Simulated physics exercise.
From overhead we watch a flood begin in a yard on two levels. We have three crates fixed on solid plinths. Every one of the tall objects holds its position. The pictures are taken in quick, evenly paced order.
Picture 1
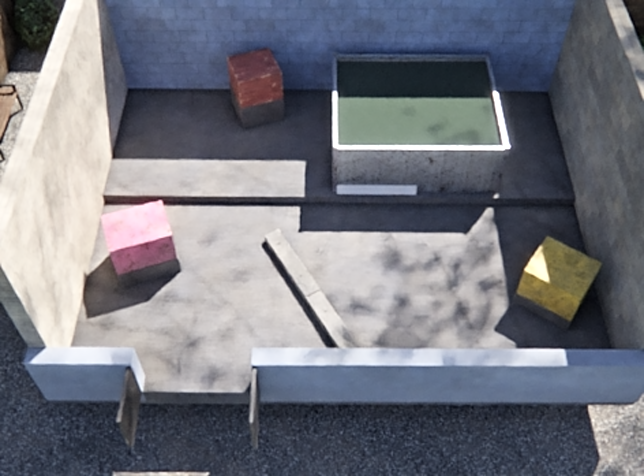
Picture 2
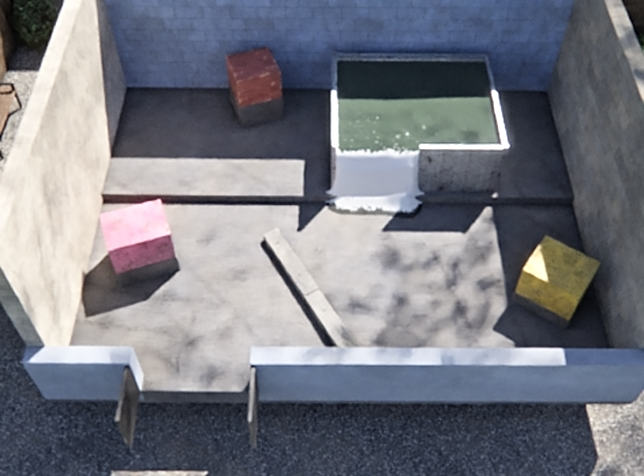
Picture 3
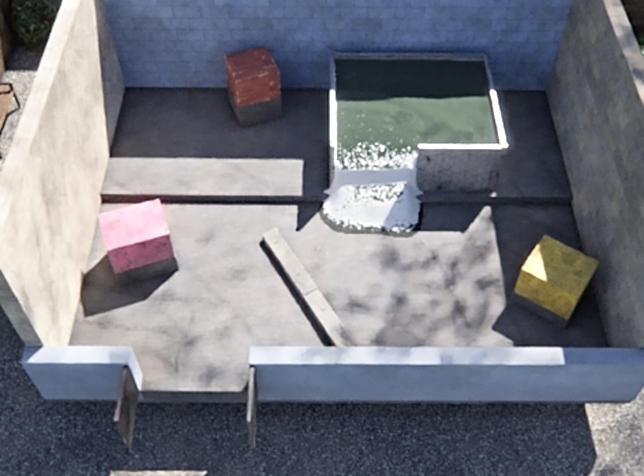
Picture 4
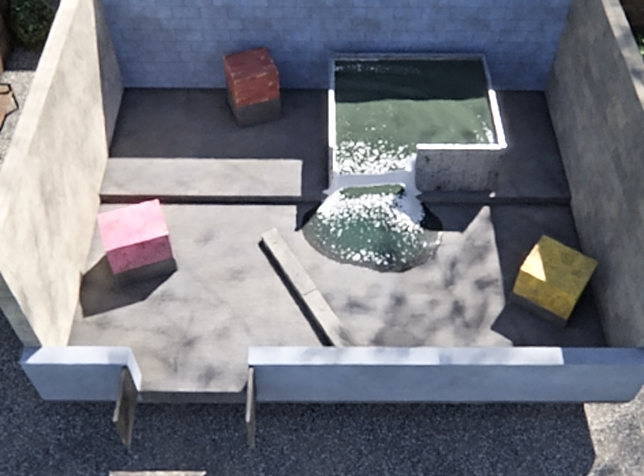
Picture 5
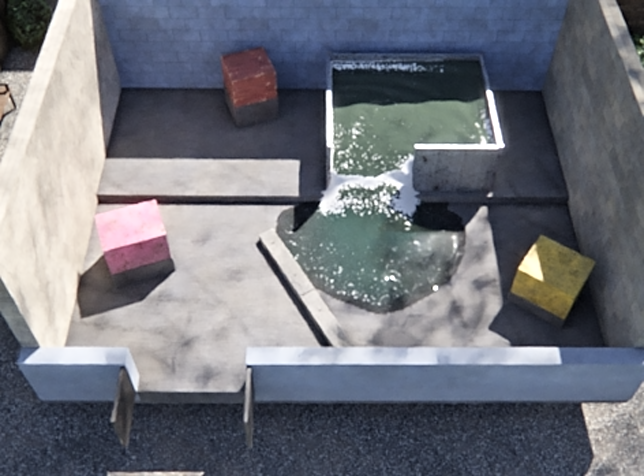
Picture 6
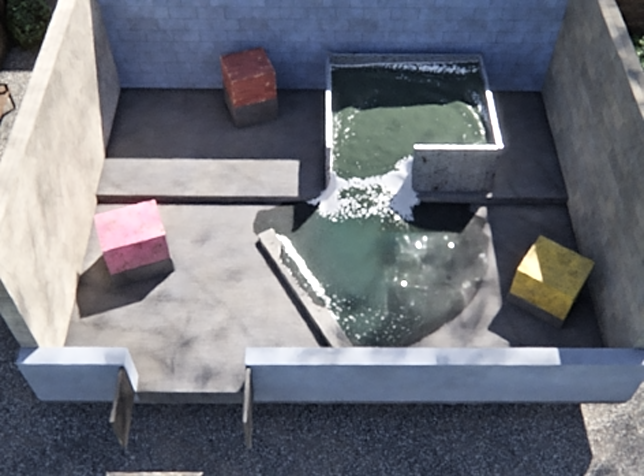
In a walled yard, water pours from an open tank and spreads across the lower ground.
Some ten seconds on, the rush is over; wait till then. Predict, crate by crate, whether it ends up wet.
The red crate ends up dry; the pink crate ends up dry; the yellow crate ends up wet.
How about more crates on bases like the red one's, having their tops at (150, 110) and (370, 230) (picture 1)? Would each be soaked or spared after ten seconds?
Crate one: Stays clear. Crate two: Is inundated.
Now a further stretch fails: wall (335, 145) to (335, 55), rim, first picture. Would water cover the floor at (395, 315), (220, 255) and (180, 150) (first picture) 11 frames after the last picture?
Taking the points one after the other, they come out not soaked, inundated and inundated.
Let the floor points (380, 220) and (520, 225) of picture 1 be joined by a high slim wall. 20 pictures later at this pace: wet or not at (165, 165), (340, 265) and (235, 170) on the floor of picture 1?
As listed: No water, covered, free of water.
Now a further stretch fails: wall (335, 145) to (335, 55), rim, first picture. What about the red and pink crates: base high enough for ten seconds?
My reading: Red gets drenched, pink gets drenched.
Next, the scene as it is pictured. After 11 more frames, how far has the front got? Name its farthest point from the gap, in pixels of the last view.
My guess is roughly (85, 375).
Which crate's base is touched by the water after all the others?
That one's the red one.
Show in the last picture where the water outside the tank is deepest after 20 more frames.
My finger goes to (604, 377).
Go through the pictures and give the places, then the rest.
The first frame shows still water in the open tank at (415, 103).
In the second frame, water pours out at (376, 172) and has run to (417, 208).
In the third frame, water pours out at (374, 175) and has run to (410, 232).
In the fourth frame, the front is at (404, 267), out from the gap at (373, 177).
In the fifth frame, the front is at (388, 307), out from the gap at (370, 178).
In the sixth frame, the front is at (360, 348), out from the gap at (370, 177).
A moment on, water covers 35 % of the floor; the red crate not reached, the pink crate not reached, the yellow crate water round its plinth.
Next, water covers 45 % of the floor; the red crate not reached, the pink crate water round its plinth, the yellow crate water round its plinth.
Then, water covers 60 % of the floor; the red crate not reached, the pink crate water round its plinth, the yellow crate water round its plinth.
Later, water covers 65 % of the floor; the red crate not reached, the pink crate water round its plinth, the yellow crate water round its plinth.
In the end, water covers 75 % of the floor; the red crate stayed above the water, the pink crate stayed above the water, the yellow crate was topped.
